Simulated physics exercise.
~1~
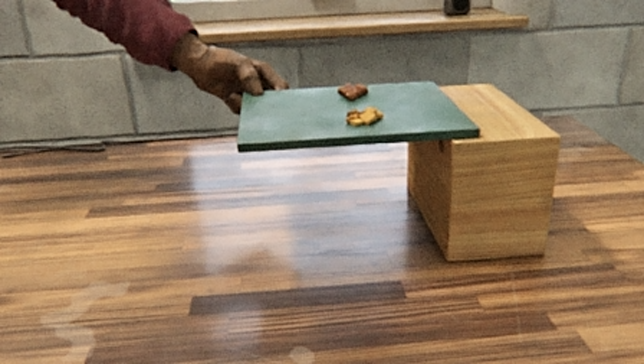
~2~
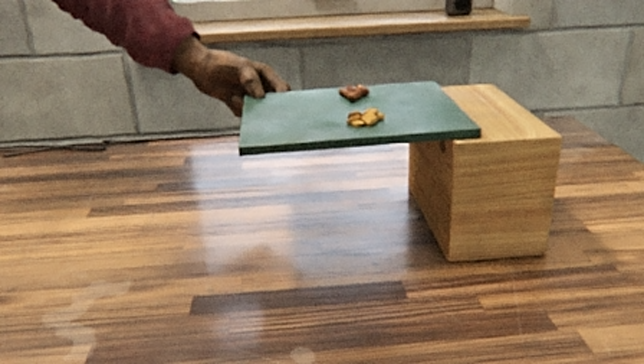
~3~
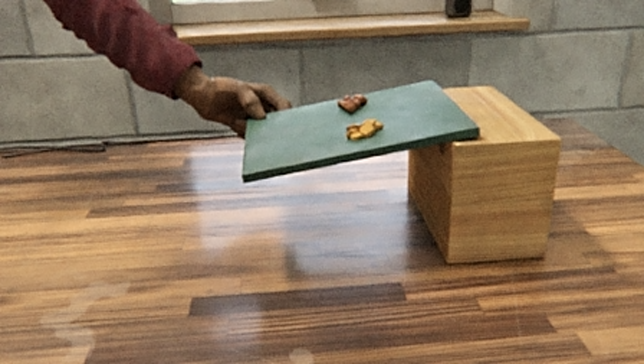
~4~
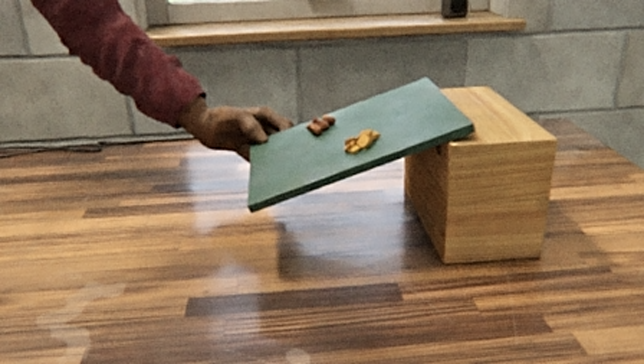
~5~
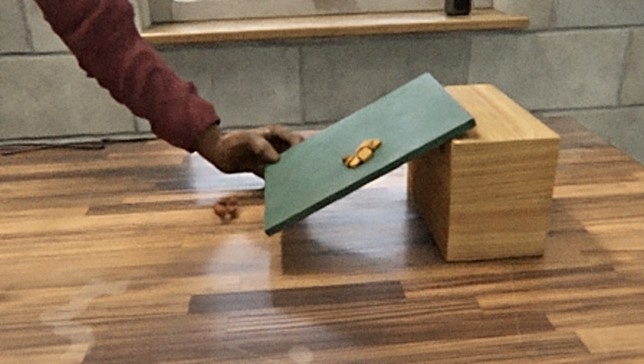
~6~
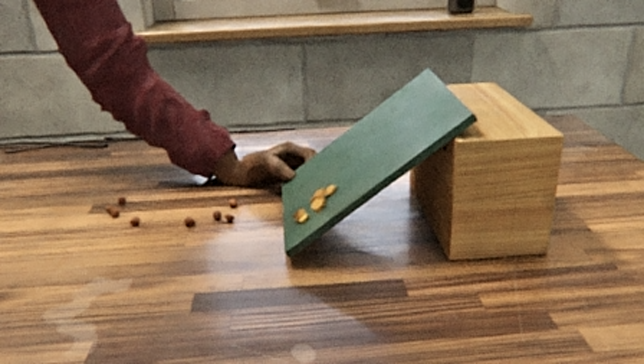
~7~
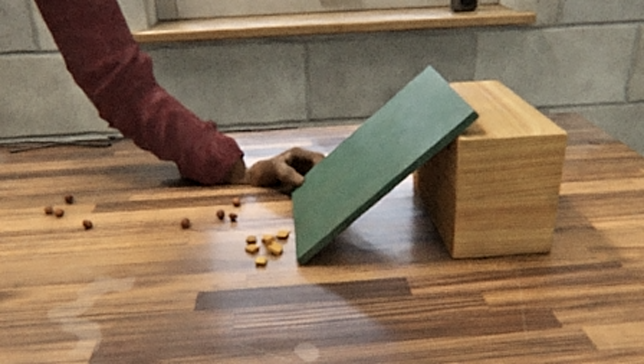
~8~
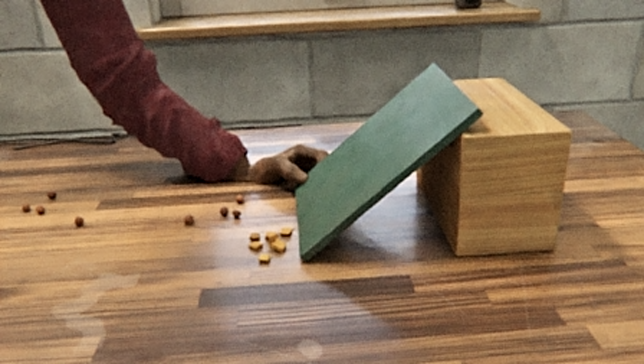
A hand tilts a green board down, and reddish balls roll farther than the yellow pieces.
